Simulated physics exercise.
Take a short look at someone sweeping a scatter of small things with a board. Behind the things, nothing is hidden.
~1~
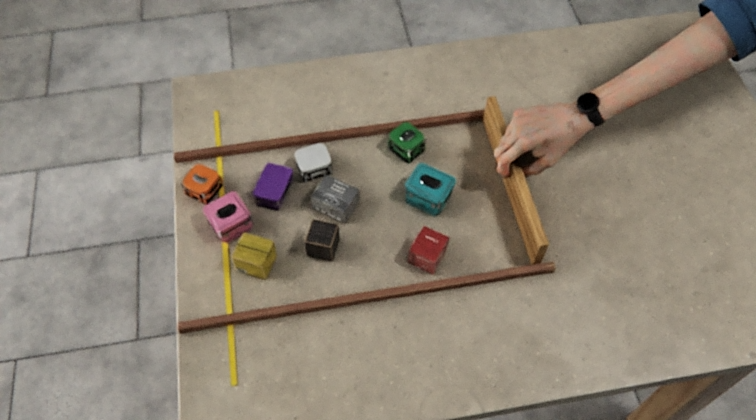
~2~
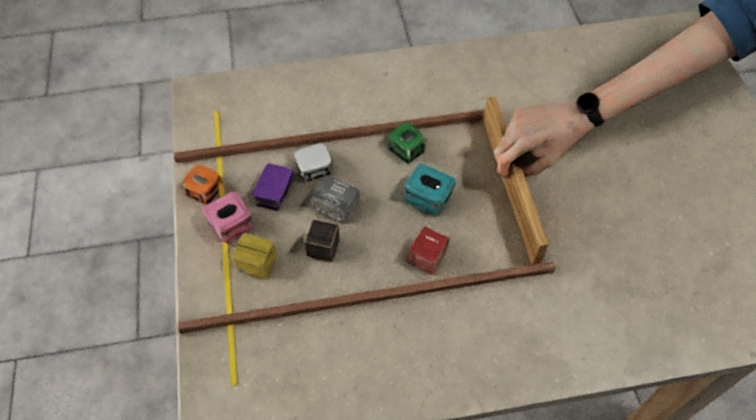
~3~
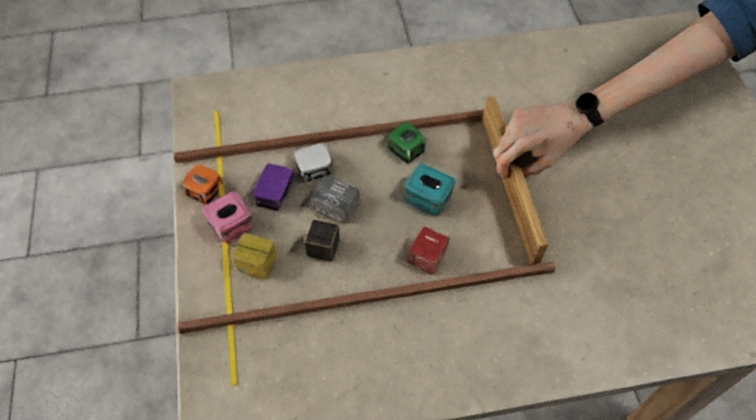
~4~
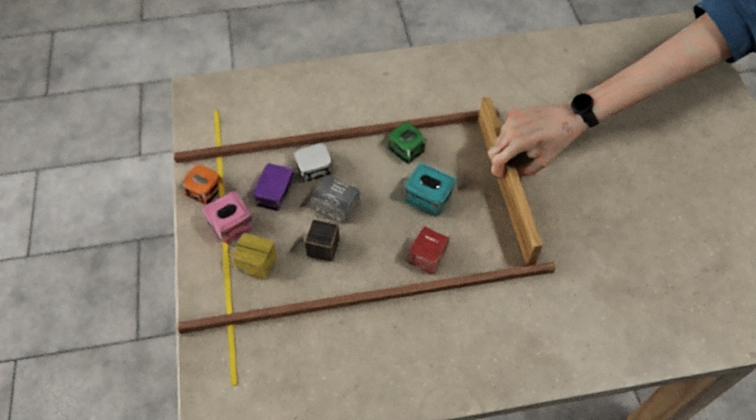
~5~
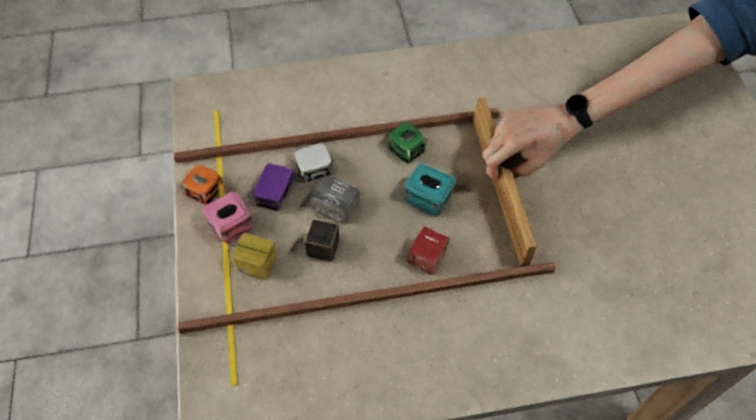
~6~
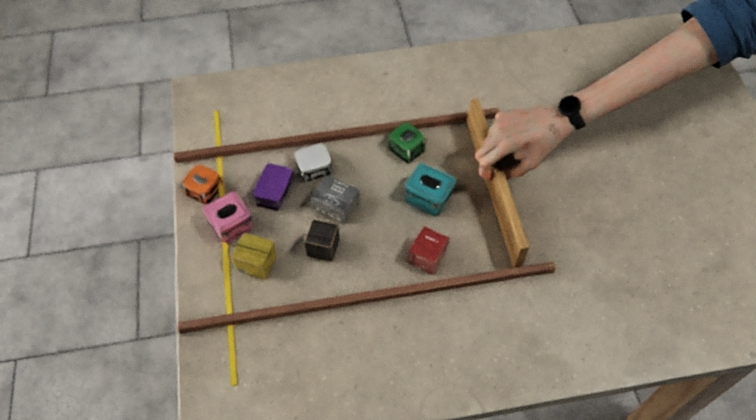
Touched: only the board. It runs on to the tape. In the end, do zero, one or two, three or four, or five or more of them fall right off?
Three or four drops.
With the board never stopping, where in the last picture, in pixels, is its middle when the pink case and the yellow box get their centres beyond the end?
The middle is at (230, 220) when it's the pink case, and at (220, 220) when it's the yellow box.
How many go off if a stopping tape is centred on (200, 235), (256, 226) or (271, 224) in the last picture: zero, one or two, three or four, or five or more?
In turn: At least five, either one or two, one or two.
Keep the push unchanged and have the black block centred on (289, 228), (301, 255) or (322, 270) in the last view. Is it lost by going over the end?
Going through the places in order, it keeps its spot, it keeps its spot, and it keeps its spot.
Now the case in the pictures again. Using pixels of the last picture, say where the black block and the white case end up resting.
You'll see the black block at (211, 266), with the white case at (178, 169).
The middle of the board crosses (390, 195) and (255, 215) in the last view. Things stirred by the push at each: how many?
I make it 4 at the first spot and 10 at the other.
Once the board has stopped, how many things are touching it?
The count is 5.
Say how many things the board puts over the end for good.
The total comes to 3.
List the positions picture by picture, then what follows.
In the first picture, orange case (203, 184); pink case (229, 218); yellow box (255, 256); board (513, 177); tape (224, 231).
In the second picture, pink case (229, 218); grey box (336, 199).
In the third picture, yellow box (255, 256); purple case (274, 187).
In the fourth picture, orange case (203, 185); green case (407, 143).
In the fifth picture, pink case (229, 218); black block (323, 241).
In the sixth picture, orange case (203, 185); pink case (229, 218); yellow box (255, 256); board (495, 179); tape (224, 231).
Early on, none off yet; orange case at rest near (203, 185); pink case at rest near (229, 218); yellow box at rest near (255, 256).
Finally, the number that fall off is three or four; lost, purple case, pink case and orange case.
